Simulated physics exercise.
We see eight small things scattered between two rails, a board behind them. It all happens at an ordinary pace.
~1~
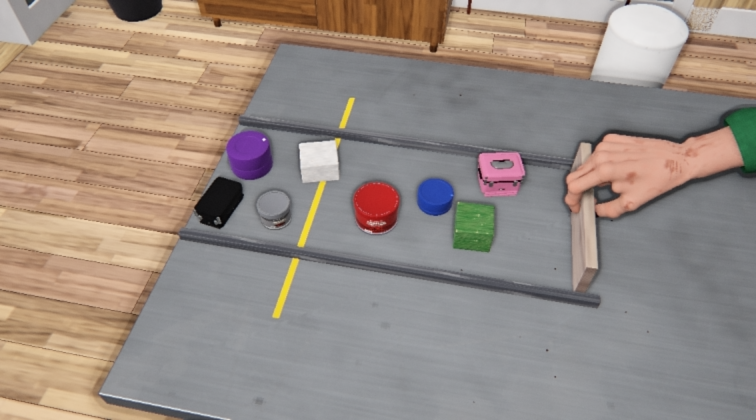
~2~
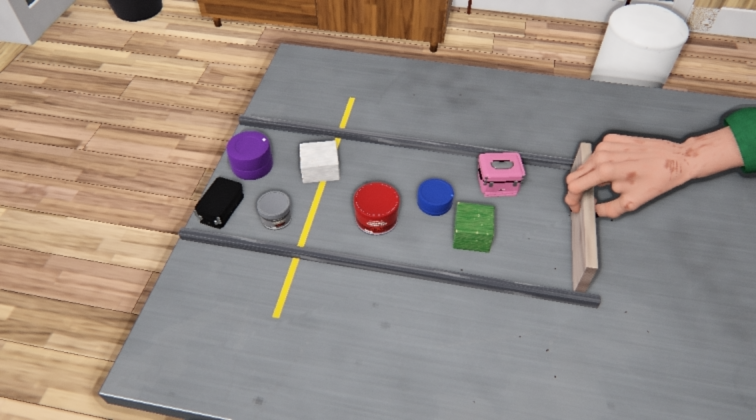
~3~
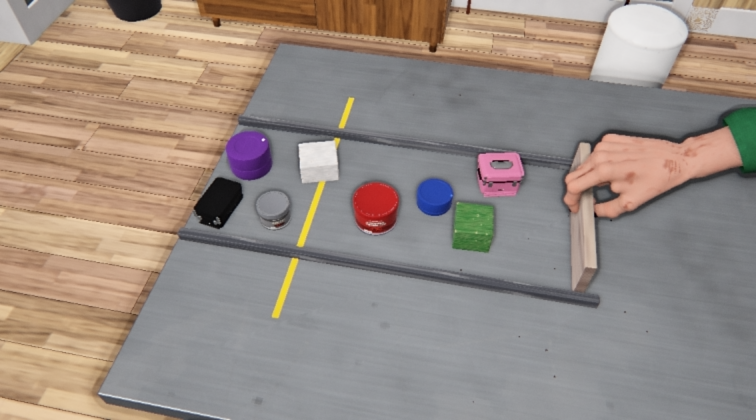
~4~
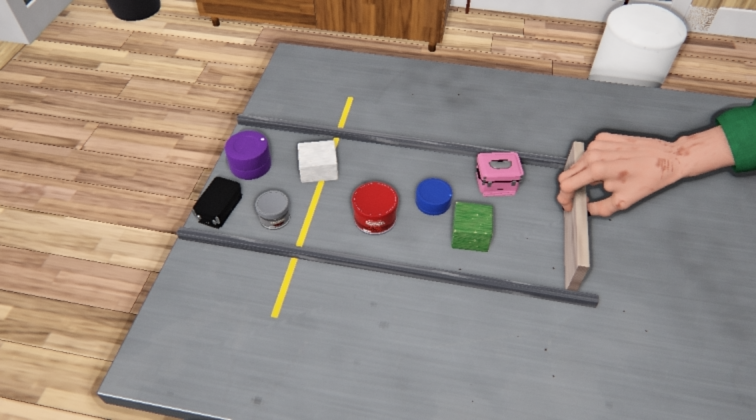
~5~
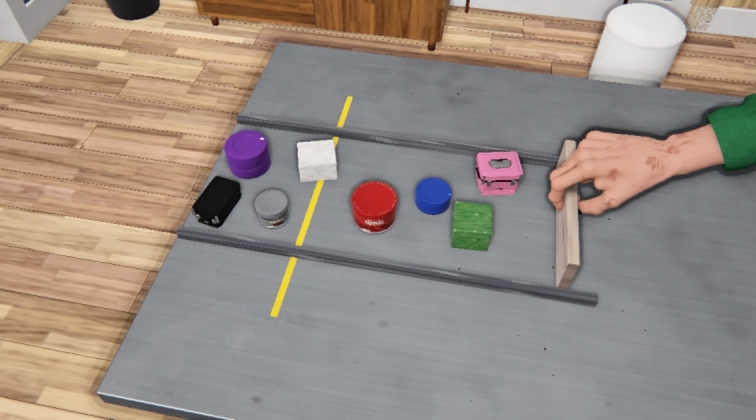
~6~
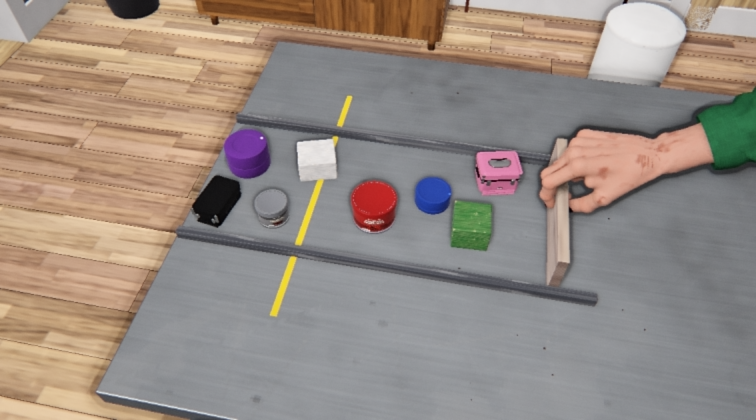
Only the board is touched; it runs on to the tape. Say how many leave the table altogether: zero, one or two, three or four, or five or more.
Here the number that fall off is zero.
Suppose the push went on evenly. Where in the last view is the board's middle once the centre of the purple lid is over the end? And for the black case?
At (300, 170) for the purple lid; at (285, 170) for the black case.
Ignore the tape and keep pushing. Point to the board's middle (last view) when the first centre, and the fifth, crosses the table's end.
About (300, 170), then (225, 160).
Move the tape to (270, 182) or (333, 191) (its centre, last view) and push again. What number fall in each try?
Try by try, 2 and 0.
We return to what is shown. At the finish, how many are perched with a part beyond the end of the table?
That would be 1.
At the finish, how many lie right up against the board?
The number is 3.
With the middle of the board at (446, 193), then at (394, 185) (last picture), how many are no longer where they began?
At the one place 3, at the other 4.
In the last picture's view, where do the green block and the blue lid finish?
Near (293, 198) and (303, 175).
Early on, none off yet; black case at rest near (218, 202); purple lid at rest near (248, 154); grey pot at rest near (273, 209).
Finally, the number that fall off is zero.
